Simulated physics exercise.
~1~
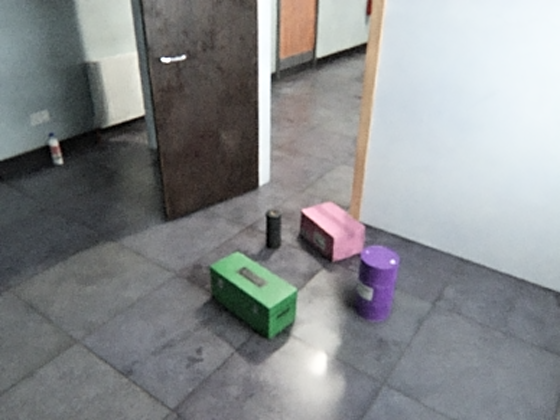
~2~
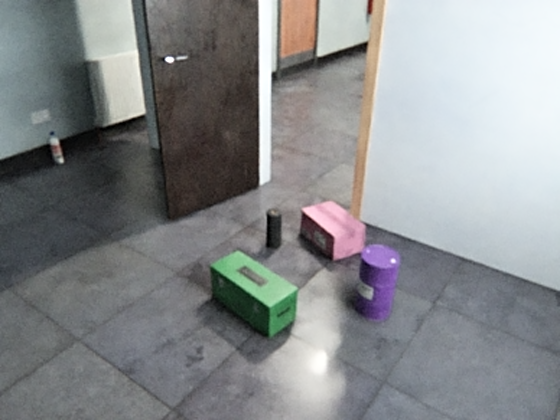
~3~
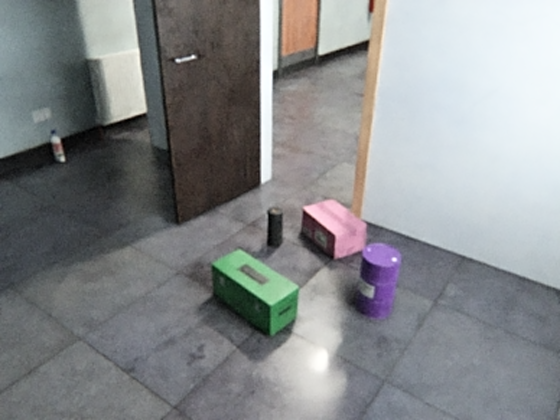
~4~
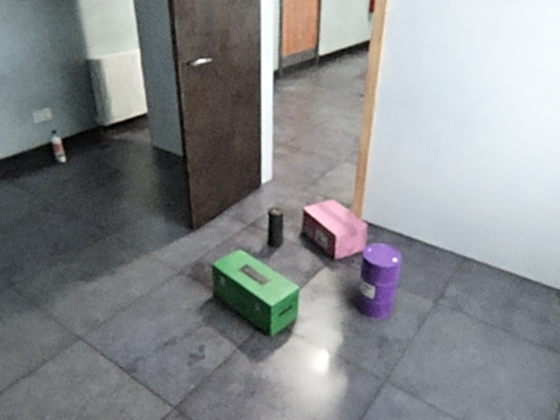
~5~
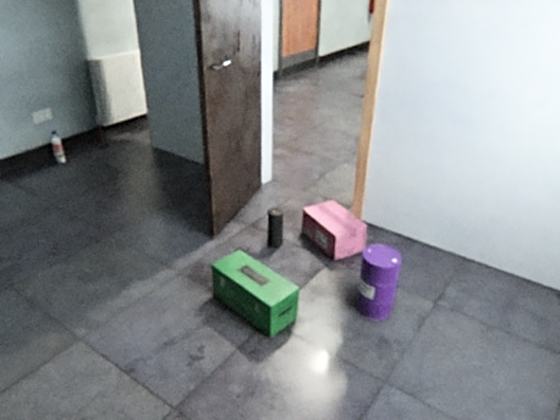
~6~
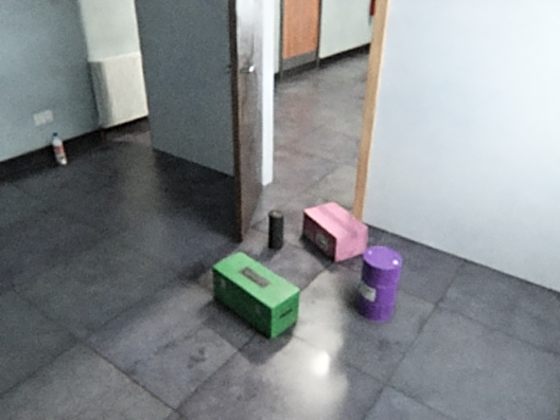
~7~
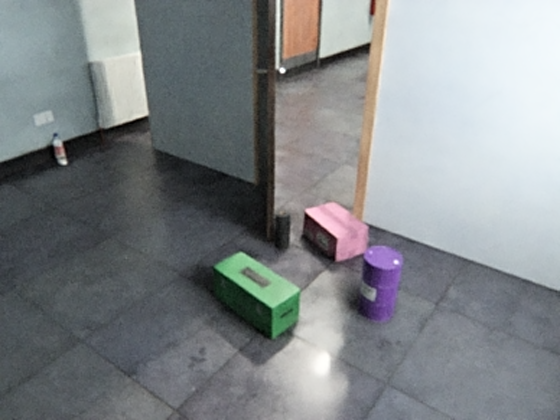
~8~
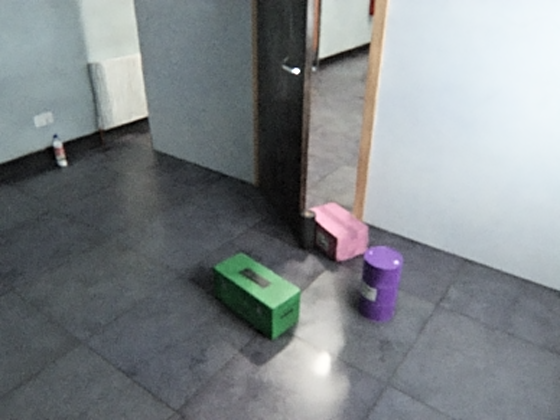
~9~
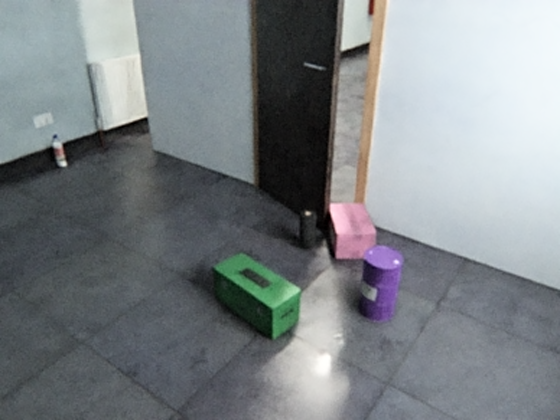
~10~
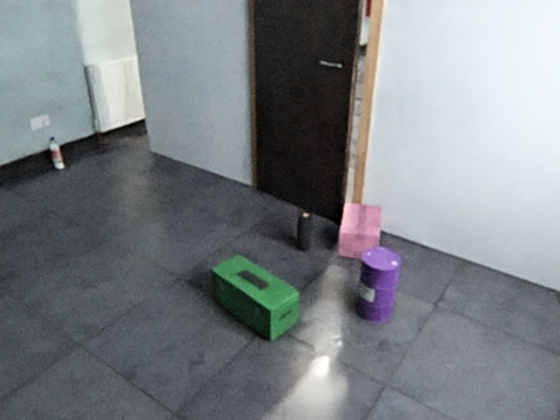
A dark door swings nearly shut, pushing a black roll and a pink parcel right.
